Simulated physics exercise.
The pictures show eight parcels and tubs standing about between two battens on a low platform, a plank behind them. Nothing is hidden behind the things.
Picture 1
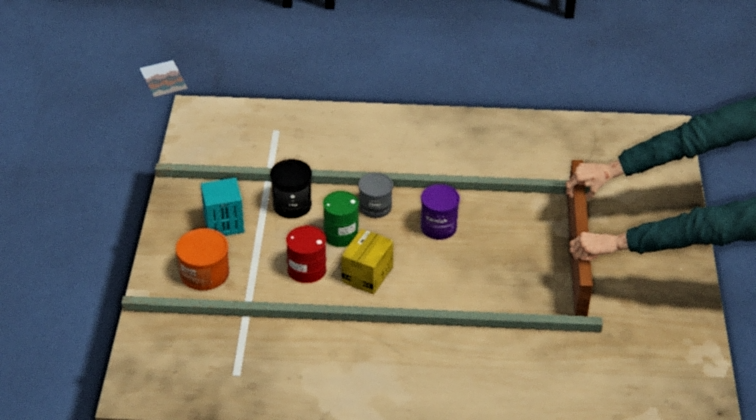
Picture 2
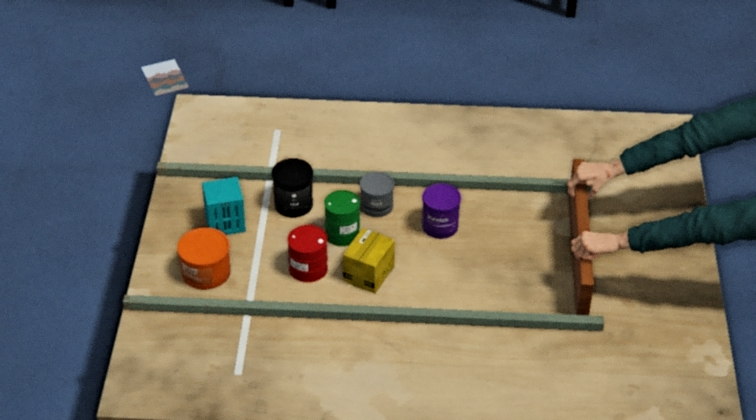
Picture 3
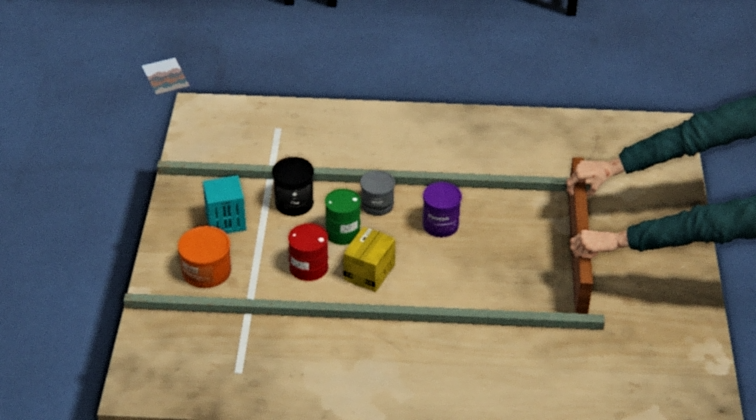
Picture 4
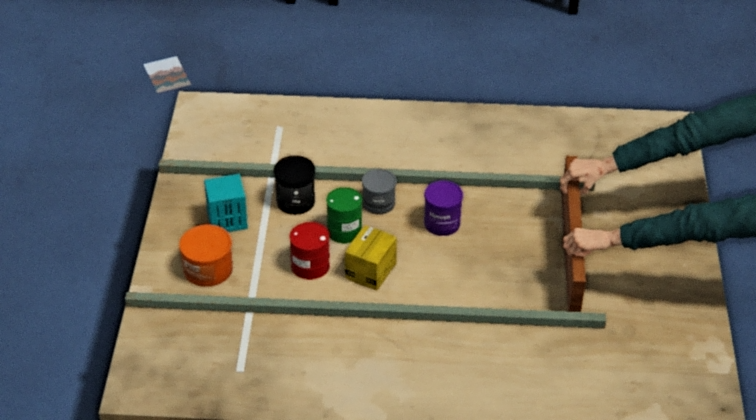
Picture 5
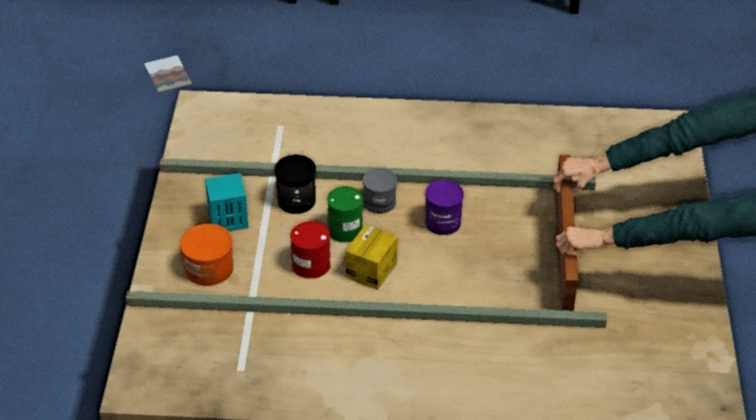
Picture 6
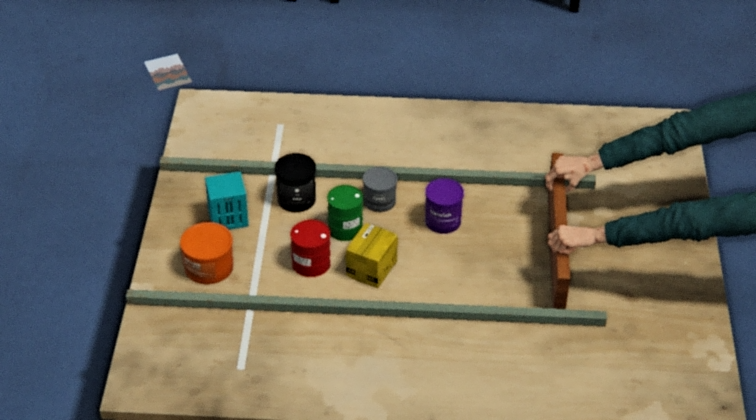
Two hands slid a wooden plank a short way left between two rails on a low platform, while the eight colourful tubs and boxes in front of it stayed put, untouched.
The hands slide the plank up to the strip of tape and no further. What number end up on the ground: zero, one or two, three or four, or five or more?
Here the number that fall off is zero.
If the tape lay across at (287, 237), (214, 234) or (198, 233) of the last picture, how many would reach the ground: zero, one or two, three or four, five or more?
In that order: No fall at all; one to two; 1 or 2.
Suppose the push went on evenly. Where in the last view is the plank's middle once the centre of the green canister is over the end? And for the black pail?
Near (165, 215) and (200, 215).
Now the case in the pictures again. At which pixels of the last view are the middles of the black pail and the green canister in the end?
Near (217, 181) and (244, 223).
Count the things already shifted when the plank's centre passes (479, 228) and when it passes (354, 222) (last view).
The counts are 0 and 5.
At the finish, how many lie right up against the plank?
4 of them.
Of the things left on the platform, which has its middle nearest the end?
It is the orange pail.
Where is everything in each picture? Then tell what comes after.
Orange pail (203, 260); turquoise crate (223, 208); black pail (292, 189); plank (579, 238); tape (258, 243), in the first picture.
Turquoise crate (224, 207); purple pail (441, 212), in the second picture.
Black pail (294, 187); grey pail (378, 194), in the third picture.
Orange pail (207, 256); green canister (344, 215), in the fourth picture.
Turquoise crate (227, 204); yellow parcel (372, 257), in the fifth picture.
Orange pail (208, 254); turquoise crate (227, 202); black pail (296, 183); plank (558, 231); tape (262, 236), in the sixth picture.
Soon after, none off yet; orange pail at rest near (208, 254); turquoise crate at rest near (227, 202); black pail at rest near (296, 183).
In the end, the number that fall off is zero.
